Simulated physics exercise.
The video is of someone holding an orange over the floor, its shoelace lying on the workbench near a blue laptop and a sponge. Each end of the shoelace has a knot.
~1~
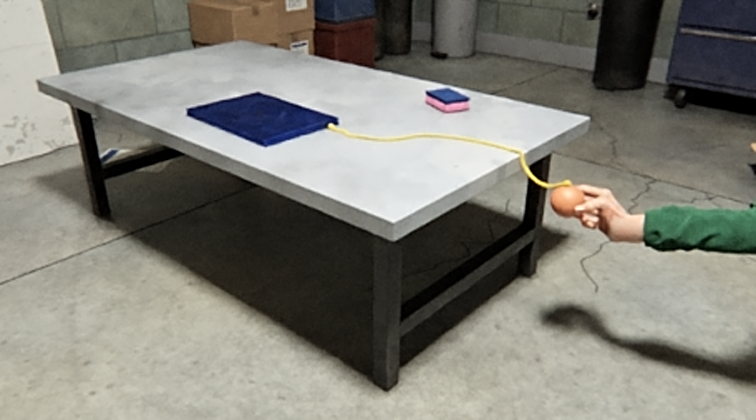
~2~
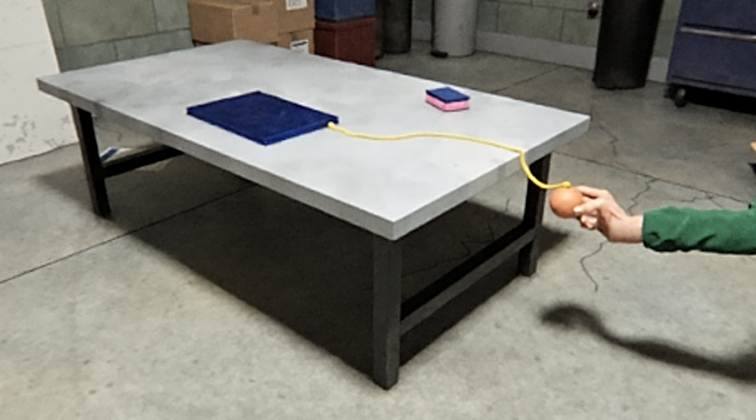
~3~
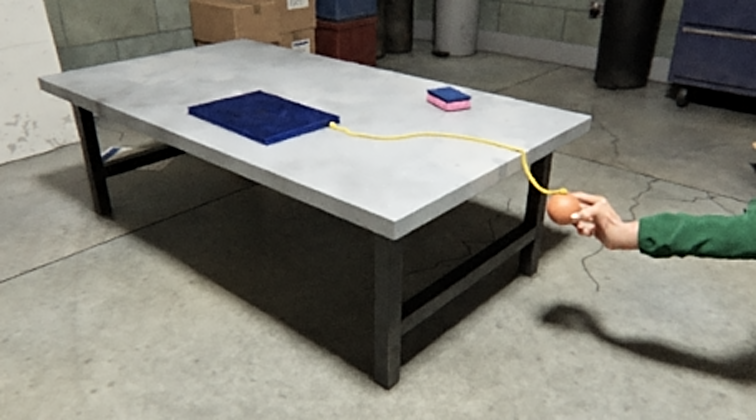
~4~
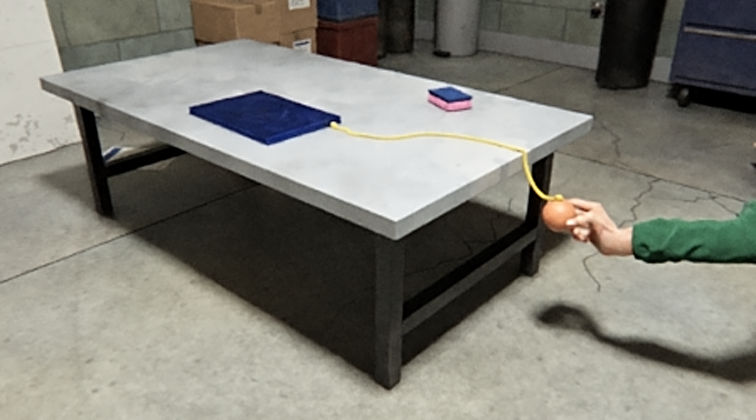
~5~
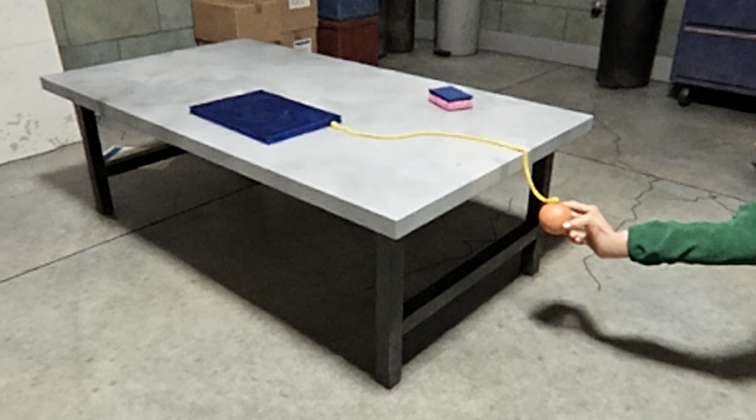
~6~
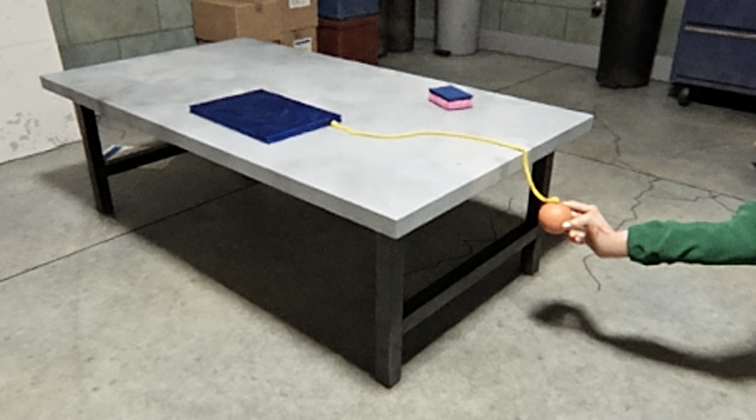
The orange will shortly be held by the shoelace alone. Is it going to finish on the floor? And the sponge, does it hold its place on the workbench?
The orange ends up hanging; the sponge stays where it is.
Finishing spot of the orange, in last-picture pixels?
Once nothing moves, its middle is close to (472, 258).
Then, 0.80 s past the final frame, orange in the air near (509, 269); laptop still; sponge still.
Then, 1.80 s past the final frame, orange in the air near (515, 275); laptop still; sponge still.
When it is over, orange in the air near (472, 258); laptop still; sponge still. The orange hangs in the air and the sponge remains where it stands.
